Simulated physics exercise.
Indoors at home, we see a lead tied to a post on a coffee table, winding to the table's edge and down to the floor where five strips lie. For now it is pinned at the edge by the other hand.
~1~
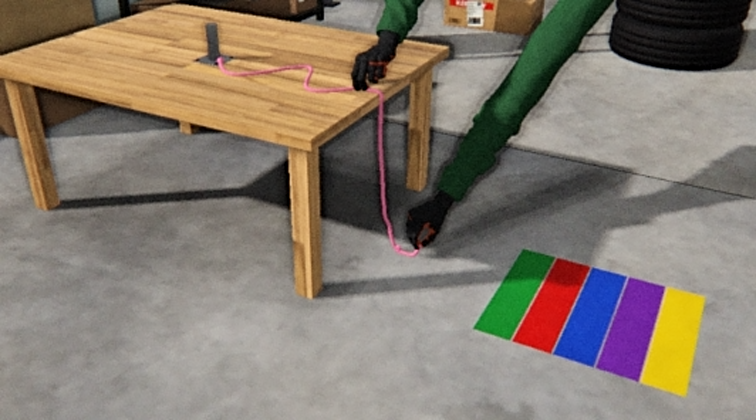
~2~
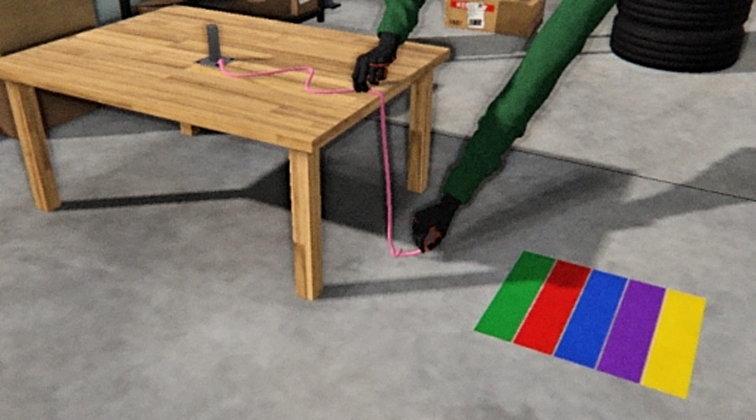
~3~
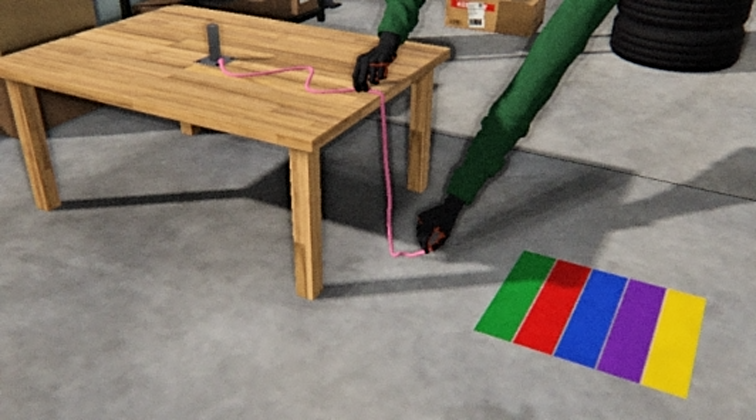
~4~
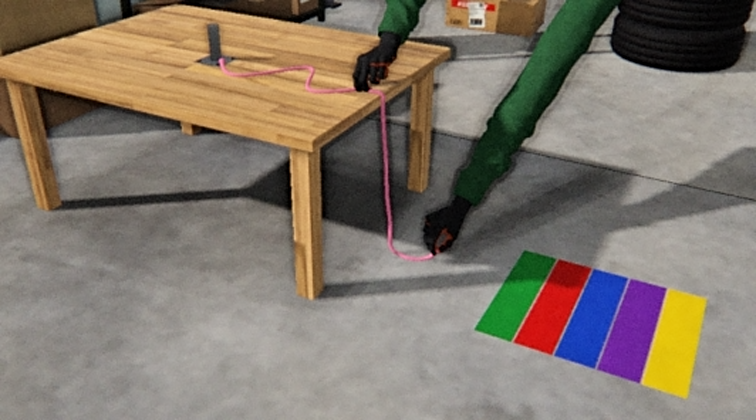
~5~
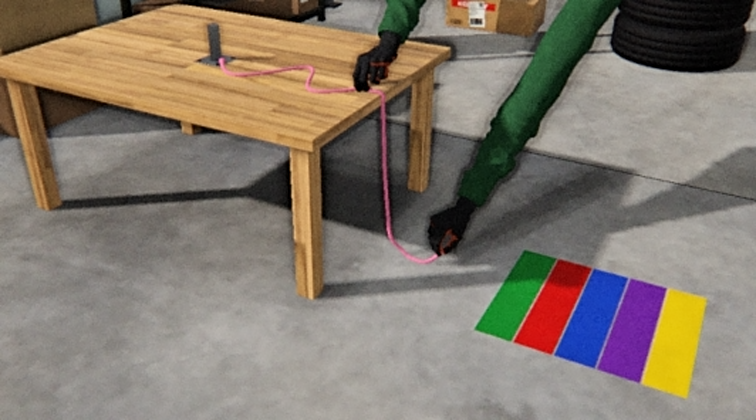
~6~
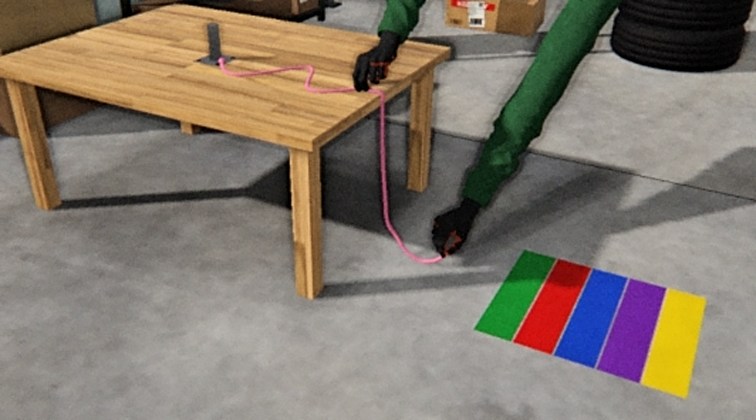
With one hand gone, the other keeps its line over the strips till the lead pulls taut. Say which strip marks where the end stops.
The purple strip marks it.
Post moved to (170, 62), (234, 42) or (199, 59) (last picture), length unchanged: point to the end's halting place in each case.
First (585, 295), then (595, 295), and last (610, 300).
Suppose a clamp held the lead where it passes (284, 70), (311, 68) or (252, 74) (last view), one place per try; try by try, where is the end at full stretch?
Per try (px, approx.): (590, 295), (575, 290), (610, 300).
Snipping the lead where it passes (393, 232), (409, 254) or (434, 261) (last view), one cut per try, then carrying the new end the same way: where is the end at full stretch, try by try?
First (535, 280), then (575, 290), then (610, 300).
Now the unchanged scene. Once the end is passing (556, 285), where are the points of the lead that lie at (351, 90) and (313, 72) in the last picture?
In order: (395, 143) and (338, 86).
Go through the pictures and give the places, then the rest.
End (420, 246); green (501, 318); red (540, 330); blue (580, 342); purple (623, 355); yellow (668, 369), in the first frame.
End (426, 249); lead through (225, 73) (292, 70) (307, 89) (377, 94) (387, 166) (390, 237), in the second frame.
End (430, 250), in the third frame.
End (437, 251); lead through (226, 72) (292, 69) (308, 88) (378, 94) (386, 165) (390, 237), in the fourth frame.
End (442, 252), in the fifth frame.
End (446, 254); lead through (225, 71) (292, 69) (308, 88) (378, 93) (383, 165) (395, 235), in the sixth frame.
Early on, end near (556, 285); over red.
Midway, end near (605, 299); over blue.
At the end of the slack, end near (633, 307); over purple. It gets as far as the purple strip.
